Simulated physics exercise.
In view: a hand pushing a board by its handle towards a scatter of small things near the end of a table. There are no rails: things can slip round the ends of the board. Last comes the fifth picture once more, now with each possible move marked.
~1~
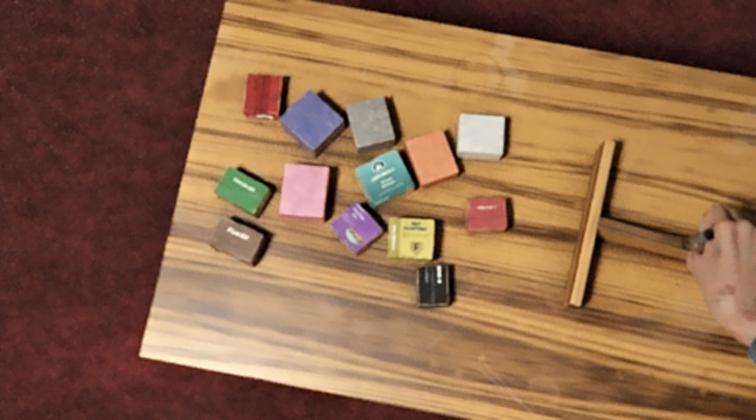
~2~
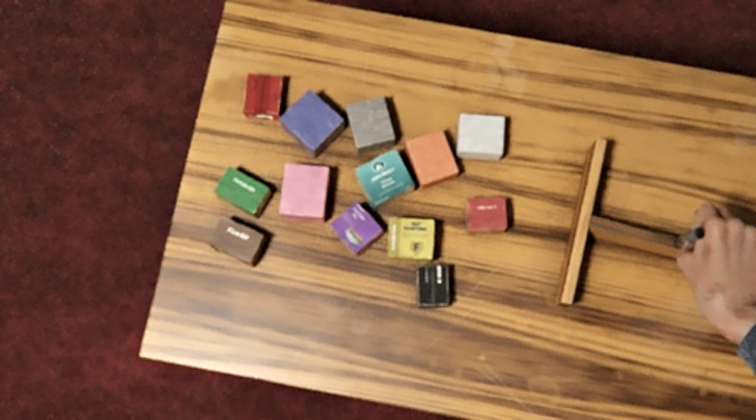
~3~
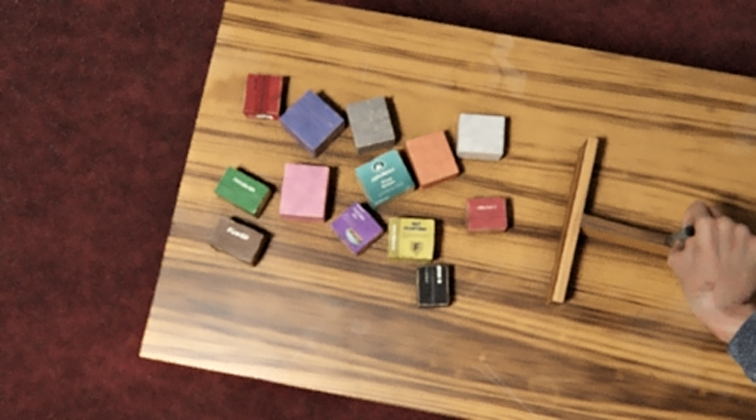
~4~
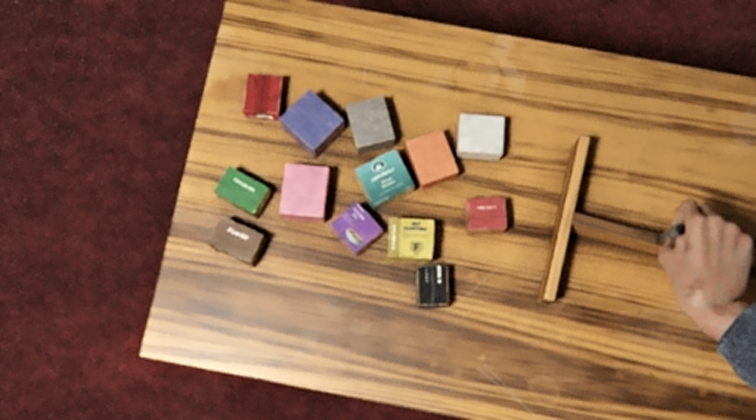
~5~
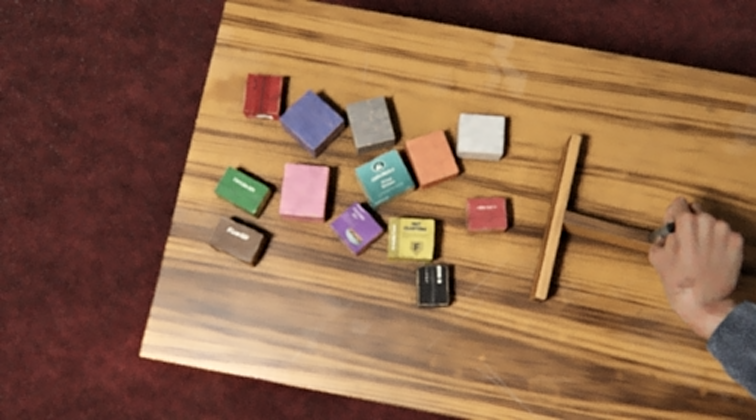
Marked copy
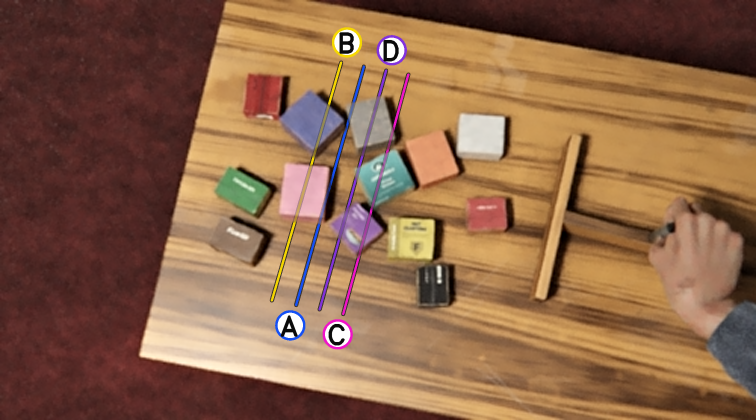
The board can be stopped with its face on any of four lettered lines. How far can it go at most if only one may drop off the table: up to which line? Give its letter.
The farthest such stop is B.
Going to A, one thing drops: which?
It is the green packet.
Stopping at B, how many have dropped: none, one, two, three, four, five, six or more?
In all, one.
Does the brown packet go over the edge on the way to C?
No.
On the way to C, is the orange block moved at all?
Yes.
On the copy, A at (331, 182); B at (308, 178); C at (377, 190); D at (354, 186).
On B. First, board (468, 198); black box (425, 287); white block (455, 128).
Then, board (378, 182); green packet (211, 191); red box (260, 91).
Finally, board (310, 169); green packet over the edge; pink block (194, 172); one fallen.
By contrast, A is within the limit but short; C is within the limit but short; D is within the limit but short.
